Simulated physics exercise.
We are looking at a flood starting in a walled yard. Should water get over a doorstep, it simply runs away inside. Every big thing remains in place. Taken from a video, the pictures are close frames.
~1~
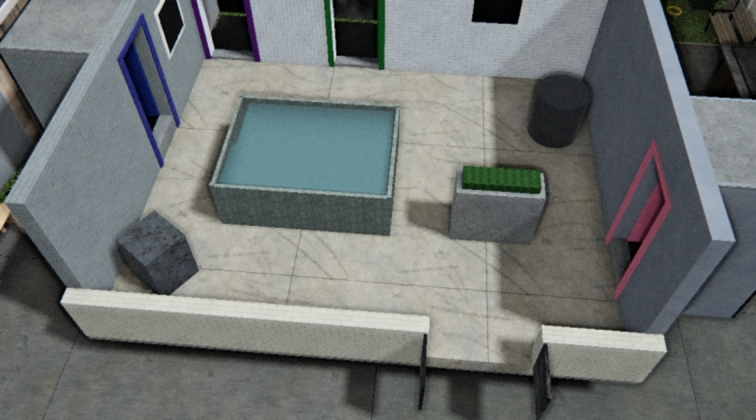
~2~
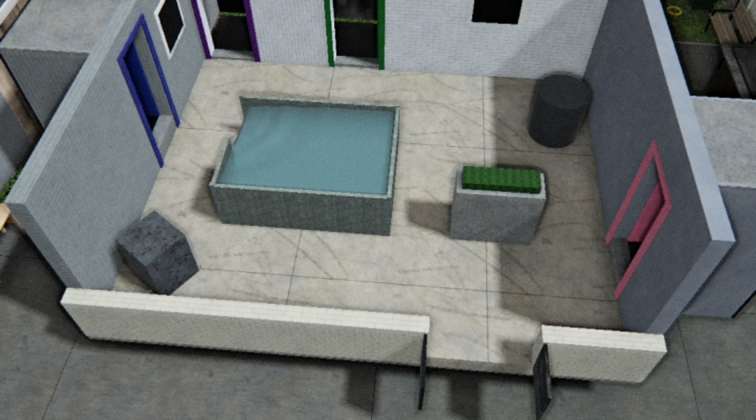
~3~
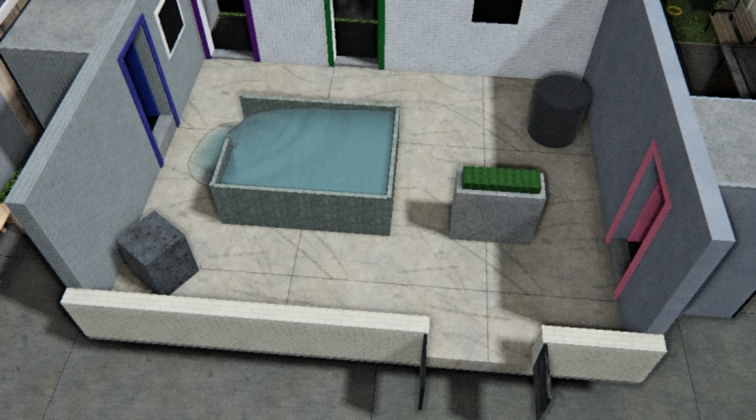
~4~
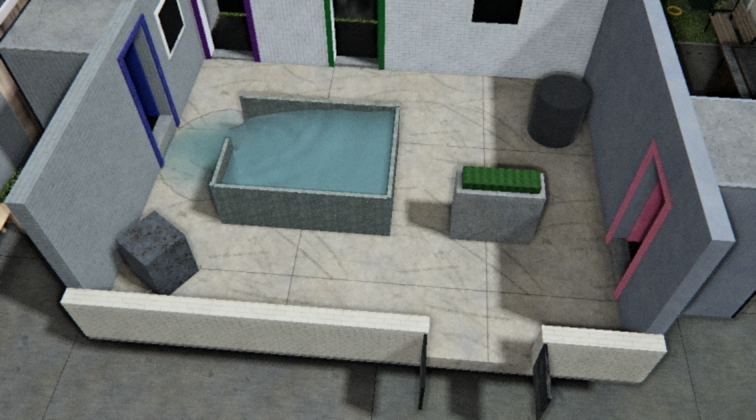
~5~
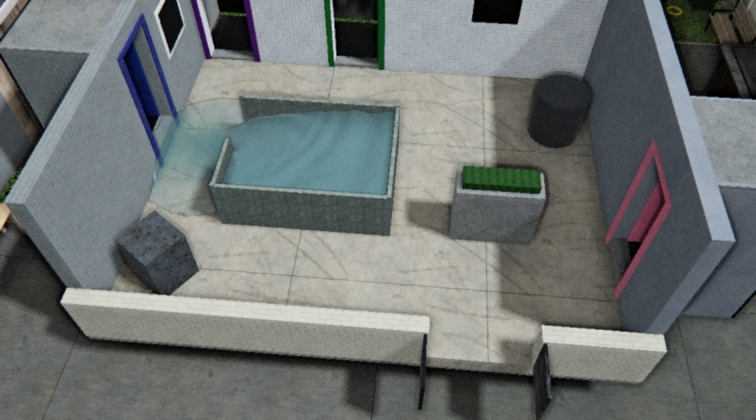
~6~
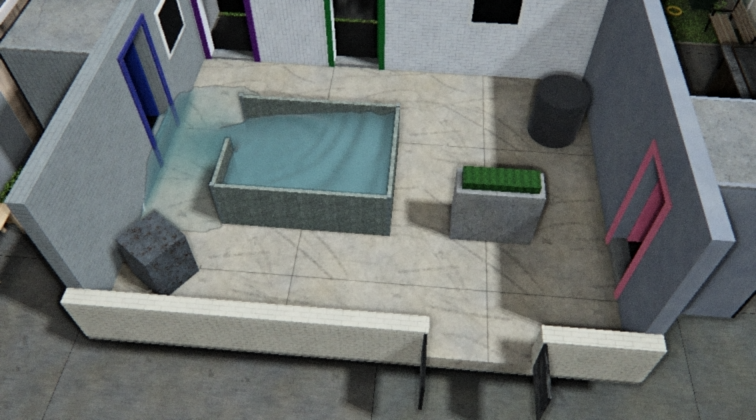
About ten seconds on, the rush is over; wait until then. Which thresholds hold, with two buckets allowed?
In order: Blue door: Too much gets in there, green door: Not too much gets in there, purple door: Too much gets in there, pink door: Not too much gets in there.
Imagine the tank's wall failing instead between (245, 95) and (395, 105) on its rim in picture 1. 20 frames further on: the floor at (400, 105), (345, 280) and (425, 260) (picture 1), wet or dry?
Following the listed order, the three come out reached by the spill, not reached and not reached.
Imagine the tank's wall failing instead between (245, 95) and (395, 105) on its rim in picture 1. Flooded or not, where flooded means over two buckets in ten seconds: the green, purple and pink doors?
In that case the green breaks the limit, the purple breaks the limit and the pink stays within bounds.
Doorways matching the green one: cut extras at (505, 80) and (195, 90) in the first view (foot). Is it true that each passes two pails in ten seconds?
Note, in sequence - door one ends up lower; door two ends up higher.
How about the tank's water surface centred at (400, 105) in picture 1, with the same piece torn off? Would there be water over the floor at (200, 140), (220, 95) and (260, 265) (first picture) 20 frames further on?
First spot swamped, second swamped, third swamped.
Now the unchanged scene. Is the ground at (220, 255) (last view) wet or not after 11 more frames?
Looking there, it would be swamped.
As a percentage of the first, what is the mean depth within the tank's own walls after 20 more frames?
Some 48 per cent.
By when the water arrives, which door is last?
It's the door marked pink.
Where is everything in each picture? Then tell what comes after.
The water tank at (311, 147) is whole and still, in the first picture.
The front is at a hidden place, out from the gap at (243, 145), in the second picture.
Water pours out at (243, 145) and has run to (193, 166), in the third picture.
Water pours out at (243, 147) and has run to (162, 166), in the fourth picture.
The front is at (186, 108), out from the gap at (243, 147), in the fifth picture.
Water pours out at (243, 146) and has run to (193, 89), in the sixth picture.
A moment on, water covers 15 % of the floor; the blue door far over two buckets in, the green door not reached, the purple door under two buckets in, the pink door not reached.
Next, water covers 25 % of the floor; the blue door far over two buckets in, the green door not reached, the purple door far over two buckets in, the pink door not reached.
Then, water covers 45 % of the floor; the blue door far over two buckets in, the green door wet at the sill, nothing in, the purple door far over two buckets in, the pink door not reached.
Later, water covers 85 % of the floor; the blue door far over two buckets in, the green door wet at the sill, nothing in, the purple door far over two buckets in, the pink door wet at the sill, nothing in.
In the end, water covers 95 % of the floor; the blue door far over two buckets in, the green door wet at the sill, nothing in, the purple door far over two buckets in, the pink door wet at the sill, nothing in.
